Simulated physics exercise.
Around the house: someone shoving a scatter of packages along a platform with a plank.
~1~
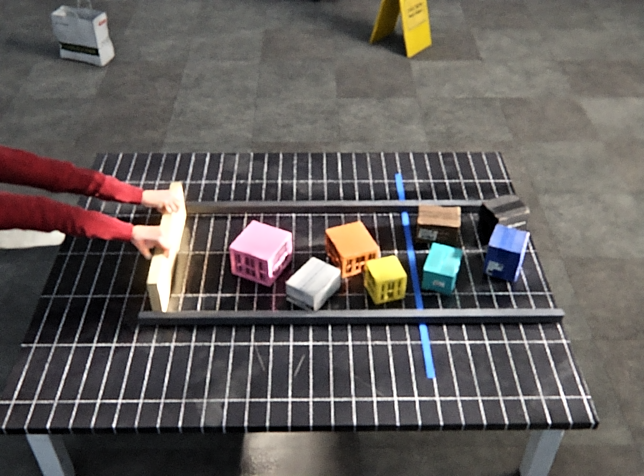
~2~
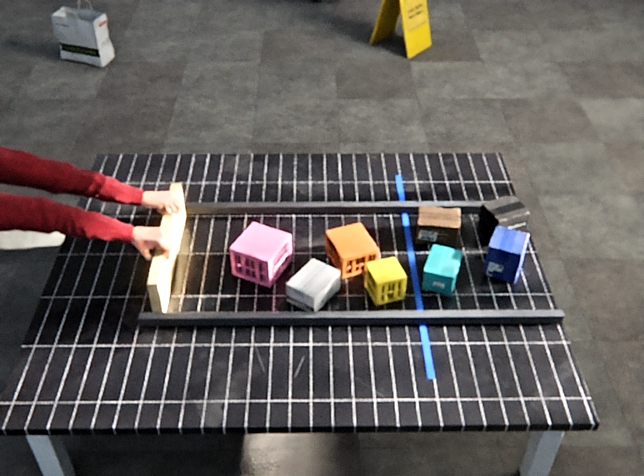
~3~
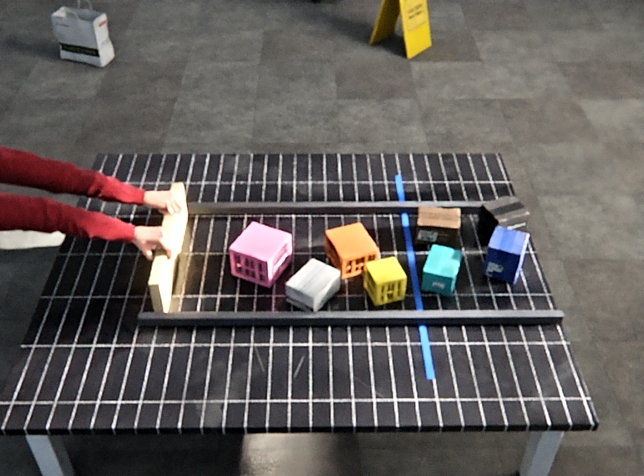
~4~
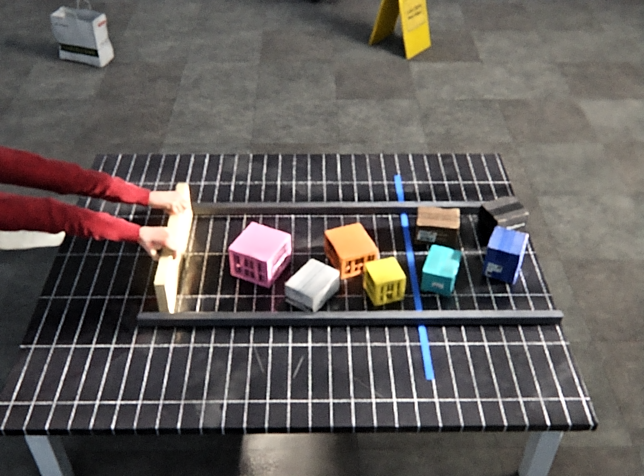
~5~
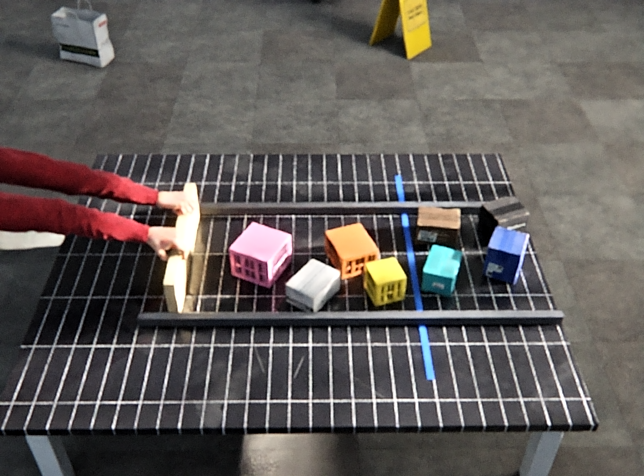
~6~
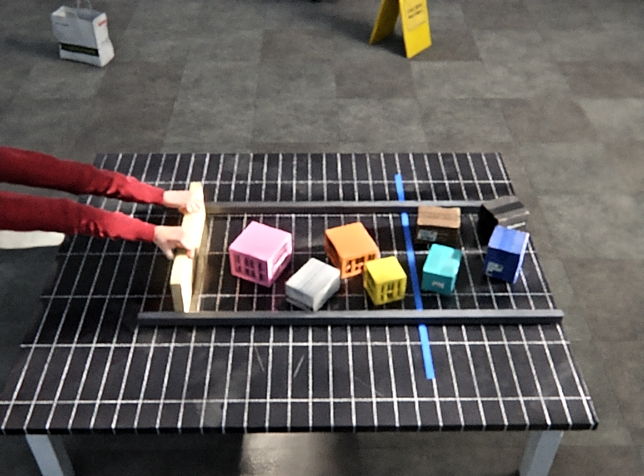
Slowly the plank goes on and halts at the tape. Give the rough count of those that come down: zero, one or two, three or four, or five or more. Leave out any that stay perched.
As it turns out, the number that fall off is zero.
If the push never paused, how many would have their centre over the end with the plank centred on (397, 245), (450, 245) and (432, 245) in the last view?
In that order 0, 2 and 1.
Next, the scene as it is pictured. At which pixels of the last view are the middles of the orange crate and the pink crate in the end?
About (475, 252), and the other about (434, 247).
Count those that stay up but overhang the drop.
That would be 1.
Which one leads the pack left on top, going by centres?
The blue parcel.
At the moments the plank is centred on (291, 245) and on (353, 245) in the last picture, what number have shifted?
First 3, then 5.
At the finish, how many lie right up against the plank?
That makes 2.
Soon after, none off yet; black parcel at rest near (503, 220); blue parcel at rest near (505, 254); brown parcel at rest near (437, 226).
After that, none off yet; black parcel at rest near (503, 220); blue parcel moving near (508, 254); brown parcel at rest near (437, 226).
In the end, the number that fall off is zero.
